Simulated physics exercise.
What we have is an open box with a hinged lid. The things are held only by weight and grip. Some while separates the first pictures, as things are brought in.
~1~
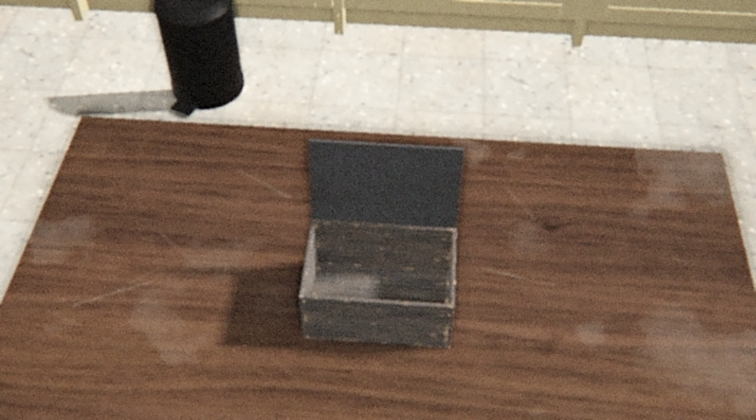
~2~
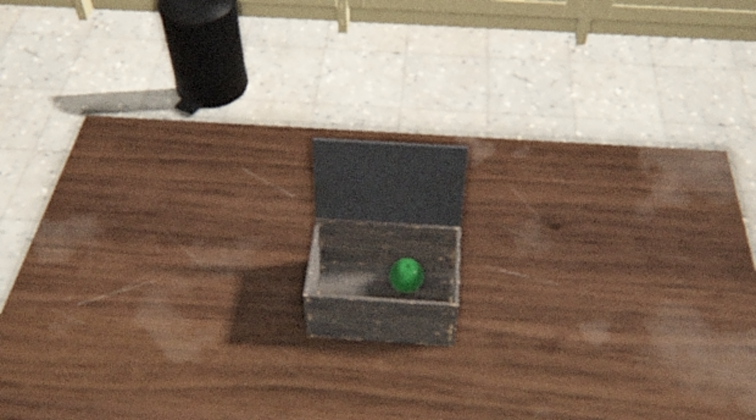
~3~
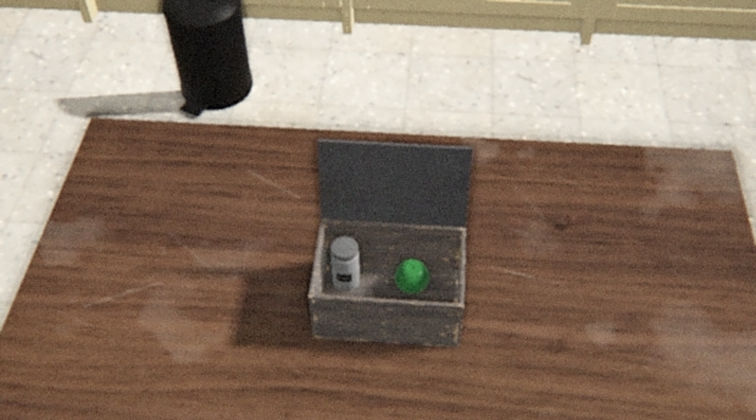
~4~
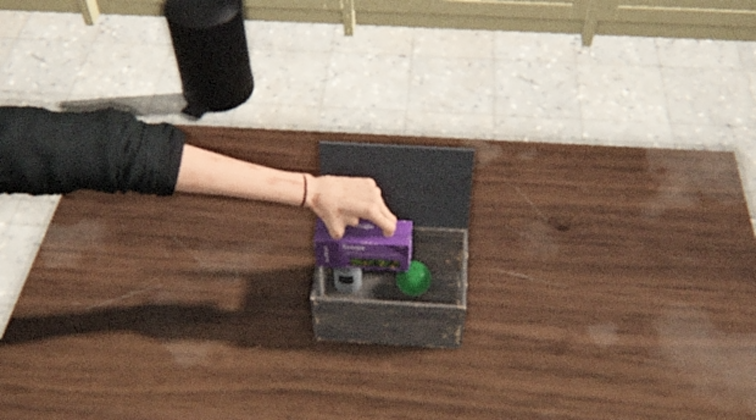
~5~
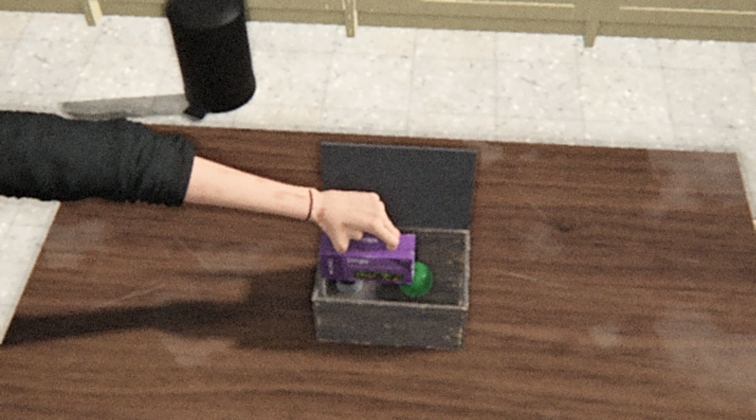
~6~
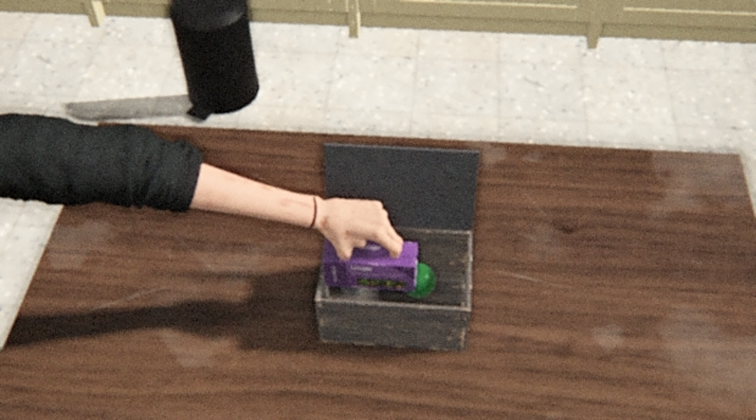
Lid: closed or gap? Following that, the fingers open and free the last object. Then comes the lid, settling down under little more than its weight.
Closed.
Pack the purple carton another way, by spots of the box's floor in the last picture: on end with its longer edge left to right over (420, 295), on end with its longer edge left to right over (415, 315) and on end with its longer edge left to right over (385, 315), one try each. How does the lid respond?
First try: It gets propped open; second try: It gets propped open; third try: It gets propped open.
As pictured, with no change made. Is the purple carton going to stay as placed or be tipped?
It stays as placed.
Then, 0.40 s after the last picture, purple carton slid about its own width near (388, 311).
Then, 1.50 s after the last picture, lid 65° above the rim; purple carton slid about its own width near (389, 311); green apple rolled a little.
Then, 1.90 s after the last picture, lid 21° above the rim; purple carton slid about its own width near (389, 311); green apple rolled a little.
At rest, lid shut; moved from the start, purple carton; the other 2 in place. Seen from the same camera at the end, purple carton near (389, 311).
